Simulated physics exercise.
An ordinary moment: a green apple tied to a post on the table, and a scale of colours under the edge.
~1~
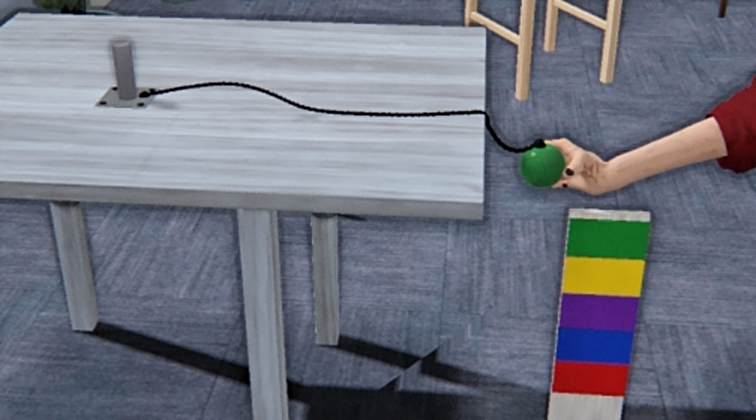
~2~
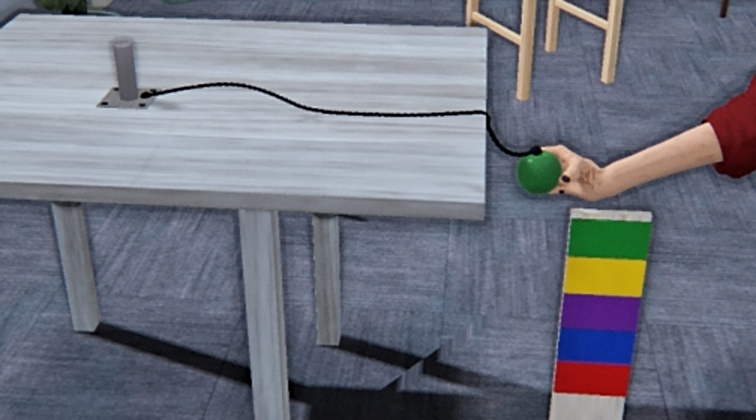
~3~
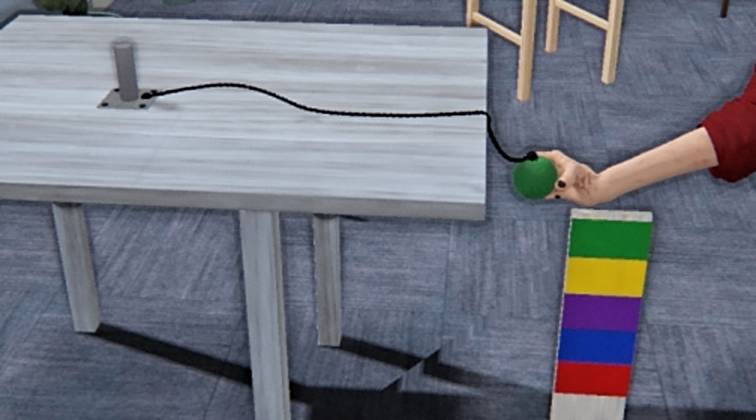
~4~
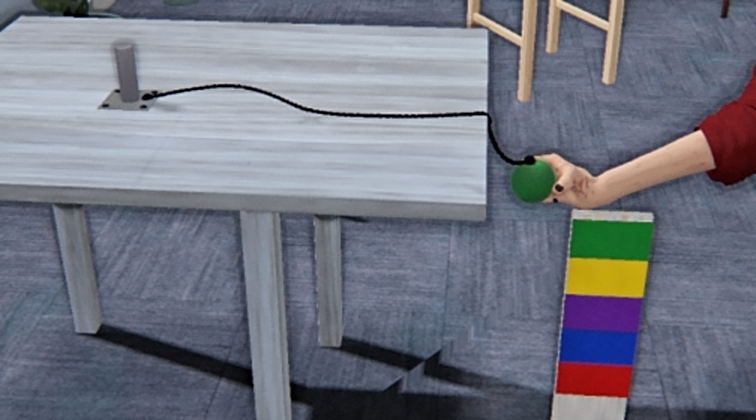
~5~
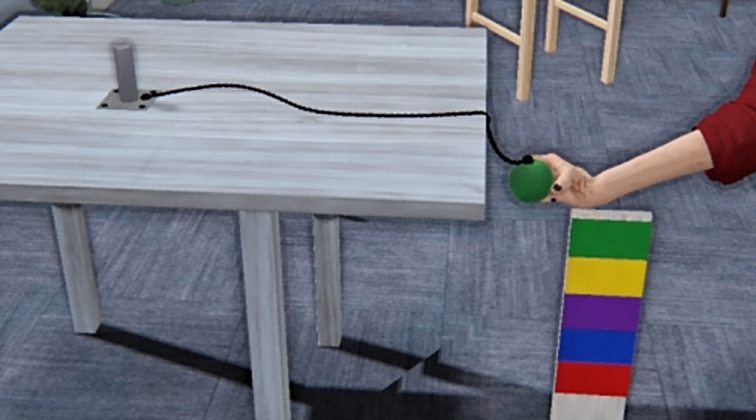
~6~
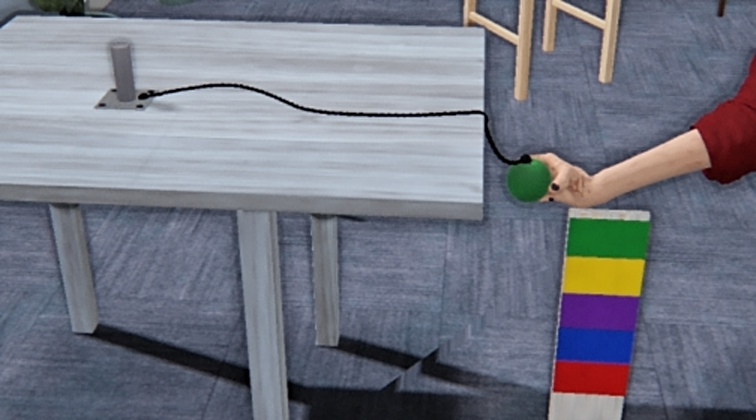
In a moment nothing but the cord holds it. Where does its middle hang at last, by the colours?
The green one.
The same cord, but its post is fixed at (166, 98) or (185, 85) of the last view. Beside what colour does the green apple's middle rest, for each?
Try by try: Yellow; yellow.
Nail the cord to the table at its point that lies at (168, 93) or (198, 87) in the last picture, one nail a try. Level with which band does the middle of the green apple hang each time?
One after the other, green; green.
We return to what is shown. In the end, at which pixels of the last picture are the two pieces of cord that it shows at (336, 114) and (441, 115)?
They go to (369, 107) and to (473, 111).
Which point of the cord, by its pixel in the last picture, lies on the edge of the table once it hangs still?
It lies at about (456, 114).
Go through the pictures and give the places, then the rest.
The first picture shows green apple (542, 166); green (608, 241); yellow (603, 278); purple (599, 313); blue (594, 347); red (590, 380).
The second picture shows green apple (539, 172); cord through (182, 89) (256, 89) (310, 109) (398, 115) (480, 114).
The third picture shows green apple (535, 177).
The fourth picture shows green apple (533, 181); cord through (184, 91) (257, 90) (312, 111) (399, 117) (481, 115).
The fifth picture shows green apple (531, 181).
The sixth picture shows green apple (529, 181); cord through (180, 90) (253, 90) (308, 110) (396, 116) (478, 114).
Early on, apple near (492, 223); level with green.
Midway, apple near (476, 238); level with green.
Near the end, apple near (464, 237); level with green.
Finally, apple near (471, 238); level with green. The cord holds its middle at green.
